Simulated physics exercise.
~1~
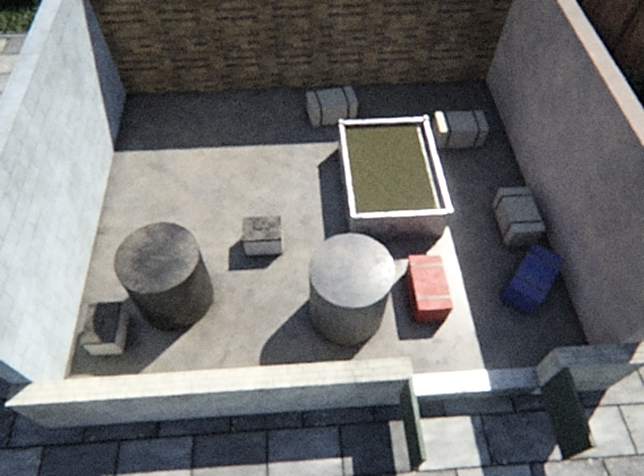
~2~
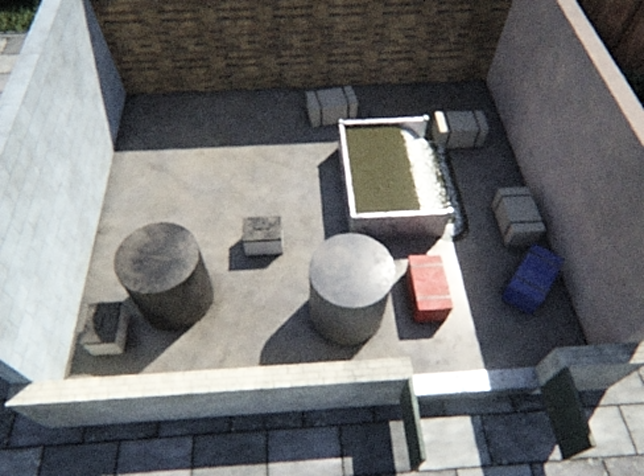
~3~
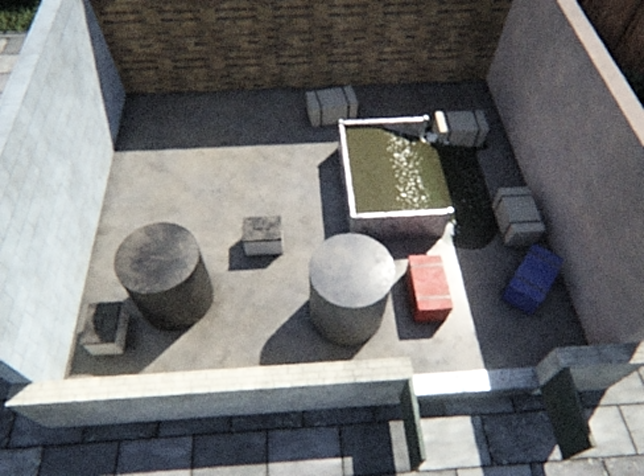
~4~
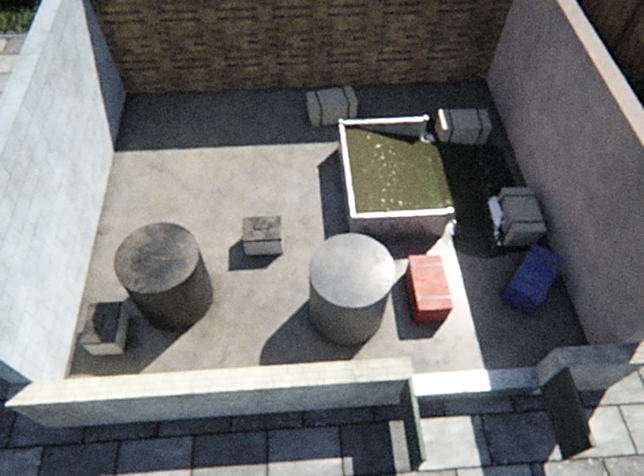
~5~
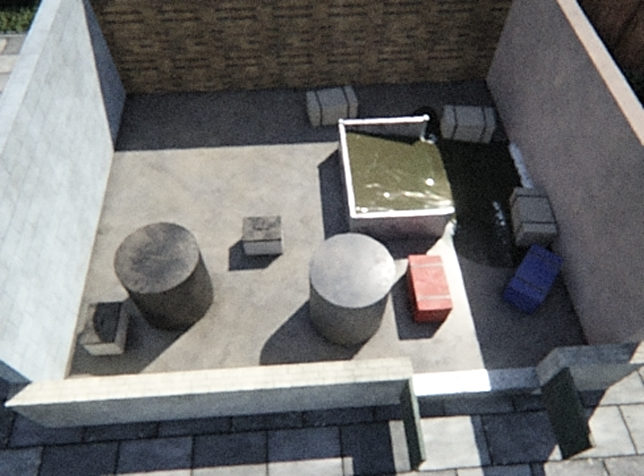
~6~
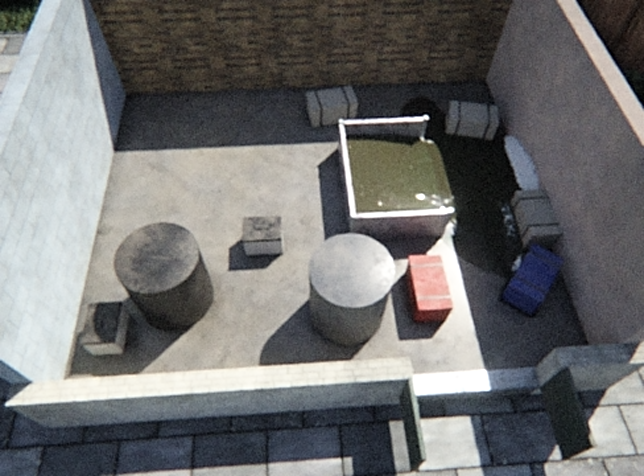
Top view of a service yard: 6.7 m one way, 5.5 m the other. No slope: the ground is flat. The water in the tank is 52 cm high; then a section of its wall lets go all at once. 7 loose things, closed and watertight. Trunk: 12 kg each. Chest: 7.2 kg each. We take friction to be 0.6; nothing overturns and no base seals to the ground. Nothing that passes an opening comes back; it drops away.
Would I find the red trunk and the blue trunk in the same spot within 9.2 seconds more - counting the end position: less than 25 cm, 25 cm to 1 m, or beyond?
As I see it, the red trunk will cover a modest distance, the blue trunk will cover a big distance.
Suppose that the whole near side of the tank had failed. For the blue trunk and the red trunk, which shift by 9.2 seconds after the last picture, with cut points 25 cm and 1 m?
The blue trunk drifts a bit, the red trunk is swept away.
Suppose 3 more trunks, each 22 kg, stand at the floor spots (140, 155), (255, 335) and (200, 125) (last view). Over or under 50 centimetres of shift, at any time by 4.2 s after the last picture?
Taking them in the order given: Falls short, falls short and falls short.
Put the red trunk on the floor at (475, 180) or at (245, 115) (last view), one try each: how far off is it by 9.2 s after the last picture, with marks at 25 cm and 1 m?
I'd expect that it gets borne away first and gets borne away second.
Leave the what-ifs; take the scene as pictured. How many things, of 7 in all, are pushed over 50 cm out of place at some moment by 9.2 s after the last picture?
Total: 4.
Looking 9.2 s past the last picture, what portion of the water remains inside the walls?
78 % or so.
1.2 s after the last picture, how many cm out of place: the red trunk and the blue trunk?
About 0 cm and 60 cm, respectively.
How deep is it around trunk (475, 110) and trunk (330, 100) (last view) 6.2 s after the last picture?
Some 3 cm at the first, some 2 cm at the second.
Then, 1.2 s after the last picture the red trunk is near (431, 281), 0.0 m from its start, aground; the blue trunk is near (541, 315), 0.7 m from its start, aground; 0 of 7 are out; 2 afloat.
Then, 3.8 s after the last picture the red trunk is near (414, 280), 0.2 m from its start, aground; the blue trunk has gone out; 1 of 7 are out; 2 afloat.
Then, 6.2 s after the last picture the red trunk is near (405, 276), 0.3 m from its start, aground; the blue trunk has gone out; 1 of 7 are out; 1 afloat.
Then, 9.2 s after the last picture the red trunk is near (401, 274), 0.4 m from its start, aground; the blue trunk has gone out; 1 of 7 are out; 1 afloat.
